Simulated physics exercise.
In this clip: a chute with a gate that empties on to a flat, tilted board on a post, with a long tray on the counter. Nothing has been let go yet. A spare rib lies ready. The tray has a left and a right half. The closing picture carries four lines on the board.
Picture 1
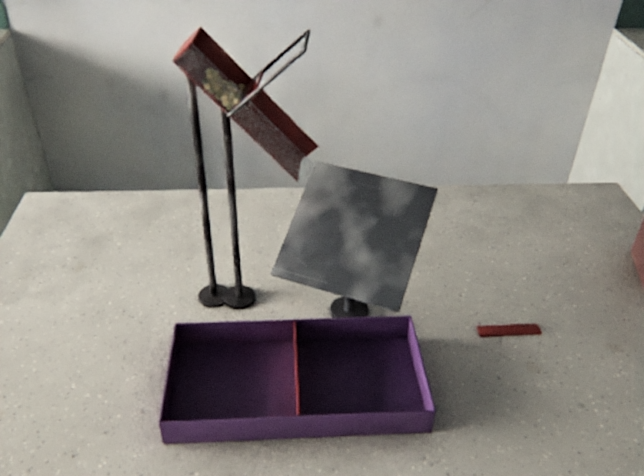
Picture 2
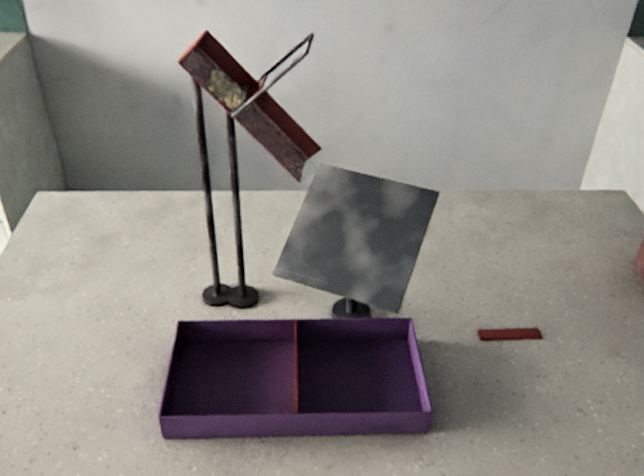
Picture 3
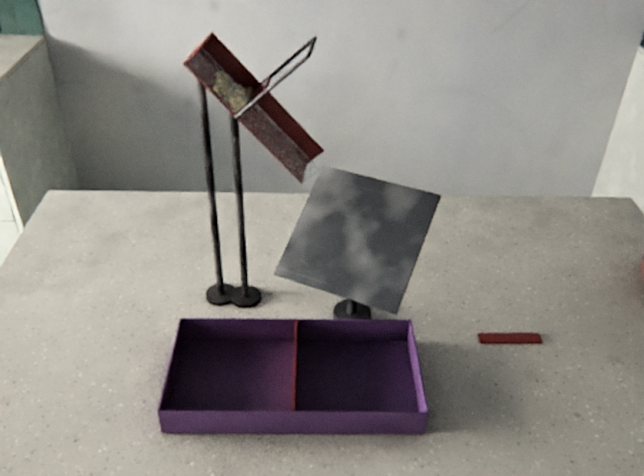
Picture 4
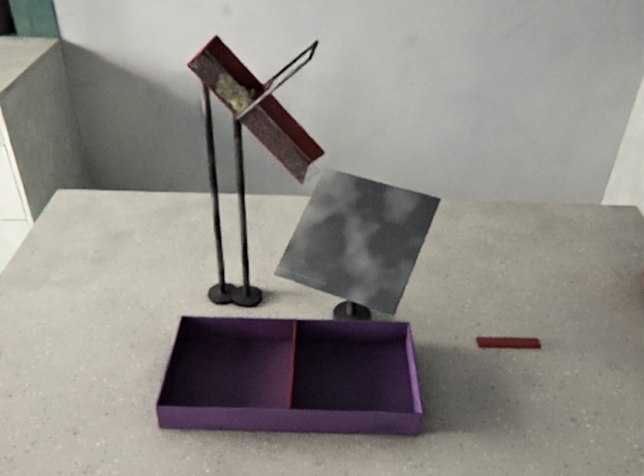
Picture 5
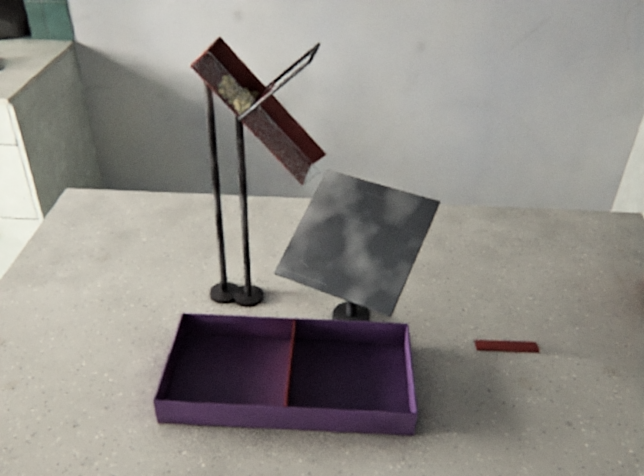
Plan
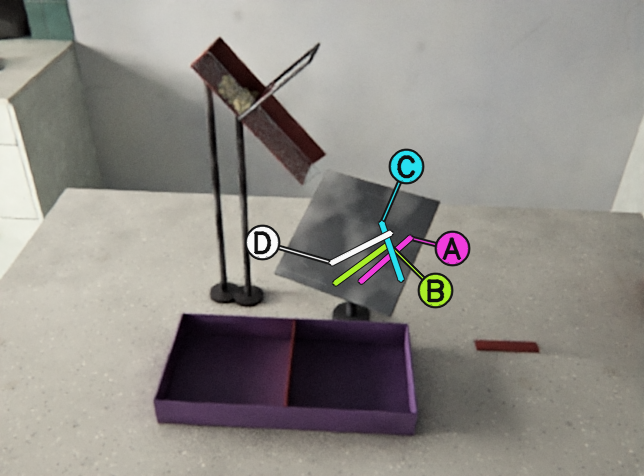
Nothing on the counter moved as the view shifted slightly around a sloping reddish chute holding a small pale clump behind its gate, a tilted gray board, a divided purple tray and a loose red strip.
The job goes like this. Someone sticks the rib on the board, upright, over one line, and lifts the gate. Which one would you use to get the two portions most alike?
Take B.
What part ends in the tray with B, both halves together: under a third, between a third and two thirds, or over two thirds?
It is over two thirds.
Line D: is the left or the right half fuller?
The left half.
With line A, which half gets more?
Right.
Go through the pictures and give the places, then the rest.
Load behind the gate at (228, 91), soya beans; lip of the chute at (299, 171), sloping fairly steeply, in the first frame.
Middle of the board at (356, 233), tilted fairly steeply; middle of its low edge at (333, 293); of its high edge at (378, 177), in the second frame.
Front corners of the tray at (158, 411) and (428, 413); front end of its middle wall at (293, 412); gate still shut at (263, 88), in the third frame.
Middle of the load at (239, 96); lip at (306, 175), in the fourth frame.
Middle of the load at (241, 97); lip at (306, 176), in the fifth frame.
On the marked copy, line A from (410, 238) to (361, 281); line B from (388, 244) to (335, 283); line C from (381, 223) to (401, 279); line D from (390, 233) to (332, 262).
For line A, of what is caught, a small part in the left half, most in the right.
For line B, of what is caught, about two thirds in the left half, about a third in the right.
For line C, of what is caught, a small part in the left half, most in the right.
For line D, of what is caught, nearly all in the left half, a small part in the right.
